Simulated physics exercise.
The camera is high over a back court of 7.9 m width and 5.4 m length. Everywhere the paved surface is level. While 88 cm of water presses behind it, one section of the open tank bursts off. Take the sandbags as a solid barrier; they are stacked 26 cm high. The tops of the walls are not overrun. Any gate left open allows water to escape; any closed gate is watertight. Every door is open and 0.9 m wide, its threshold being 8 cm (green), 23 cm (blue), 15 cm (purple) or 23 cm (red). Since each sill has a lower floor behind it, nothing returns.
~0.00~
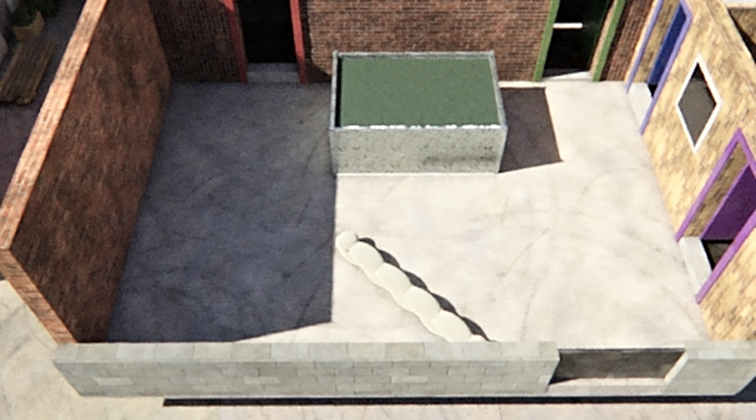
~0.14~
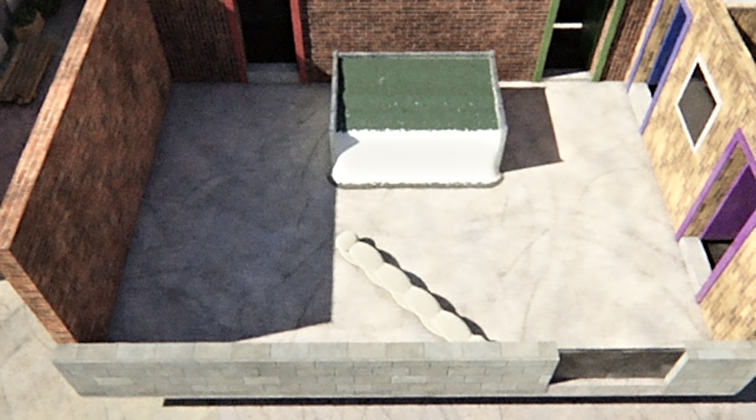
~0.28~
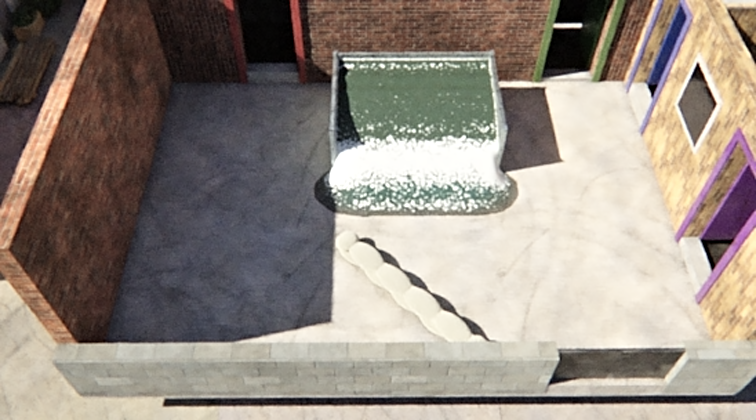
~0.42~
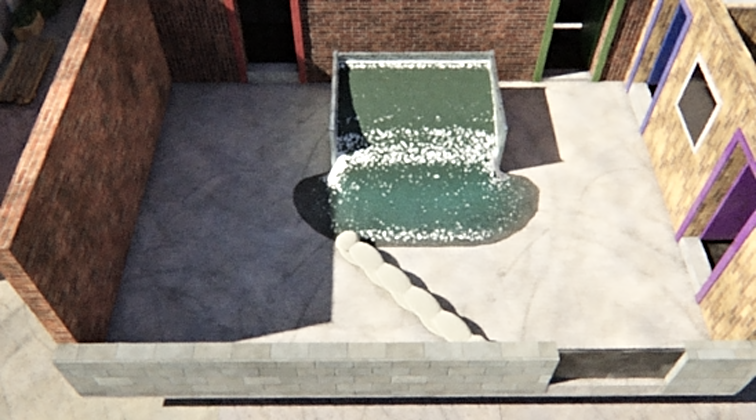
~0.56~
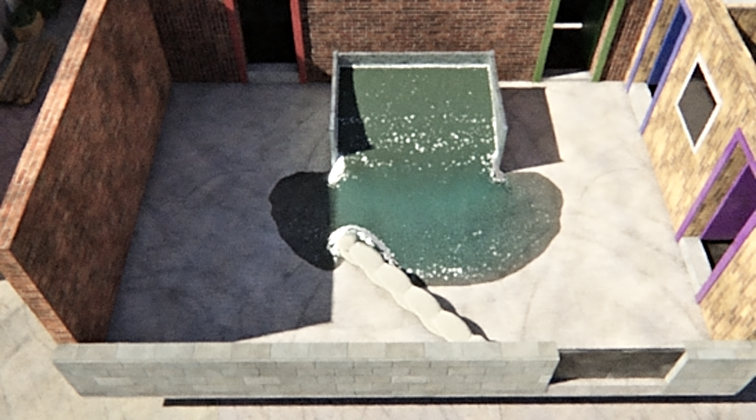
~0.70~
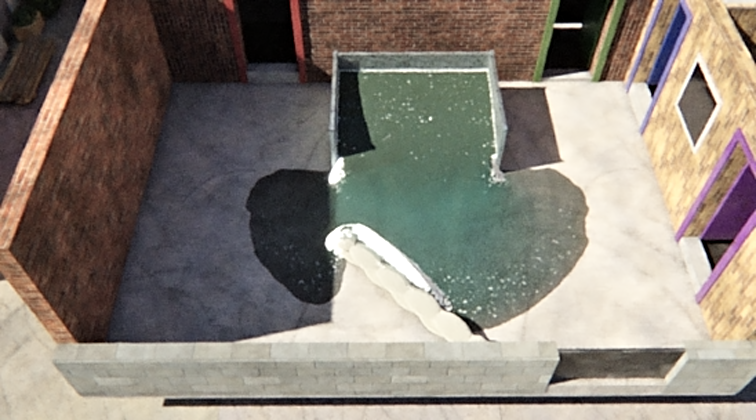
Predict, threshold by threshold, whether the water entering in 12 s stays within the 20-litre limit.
My prediction: Green door: Limit crossed. Blue door: Limit not crossed. Purple door: Limit crossed. Red door: Limit not crossed.
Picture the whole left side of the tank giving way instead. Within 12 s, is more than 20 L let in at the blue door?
Then blue does not exceed it.
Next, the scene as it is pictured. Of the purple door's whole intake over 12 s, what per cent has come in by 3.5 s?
40 per cent, roughly.
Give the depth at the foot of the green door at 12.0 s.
It comes to near 8.5 cm.
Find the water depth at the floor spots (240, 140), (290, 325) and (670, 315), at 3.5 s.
Around 0 cm, 8 cm and 35 cm.
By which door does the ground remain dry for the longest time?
Looks like the red door.
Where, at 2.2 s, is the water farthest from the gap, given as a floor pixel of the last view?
Somewhere about (99, 370).
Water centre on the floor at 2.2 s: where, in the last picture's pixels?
Roughly (442, 256) in the last picture.
After 1.4 s water covers 45 % of the floor and is deepest (57 cm) near (525, 367); green door not reached, blue door not reached, purple door not reached, red door not reached.
After 2.2 s water covers 55 % of the floor and is deepest (68 cm) near (709, 366); green door not reached, blue door not reached, purple door 17 cm at the sill, 0 L in, red door not reached.
After 3.5 s water covers 70 % of the floor and is deepest (38 cm) near (709, 366); green door not reached, blue door 6 cm at the sill, 0 L in, purple door 26 cm at the sill, 35 L in, red door not reached.
After 7.0 s water covers 95 % of the floor and is deepest (19 cm) near (612, 102); green door 18 cm at the sill, 218 L in, blue door 14 cm at the sill, 0 L in, purple door 9 cm at the sill, 84 L in, red door 17 cm at the sill, 0 L in.
After 12.0 s water covers 95 % of the floor and is deepest (16 cm) near (106, 344); green door 8 cm at the sill, 291 L in, blue door 7 cm at the sill, 0 L in, purple door 7 cm at the sill, 84 L in, red door 5 cm at the sill, 0 L in.
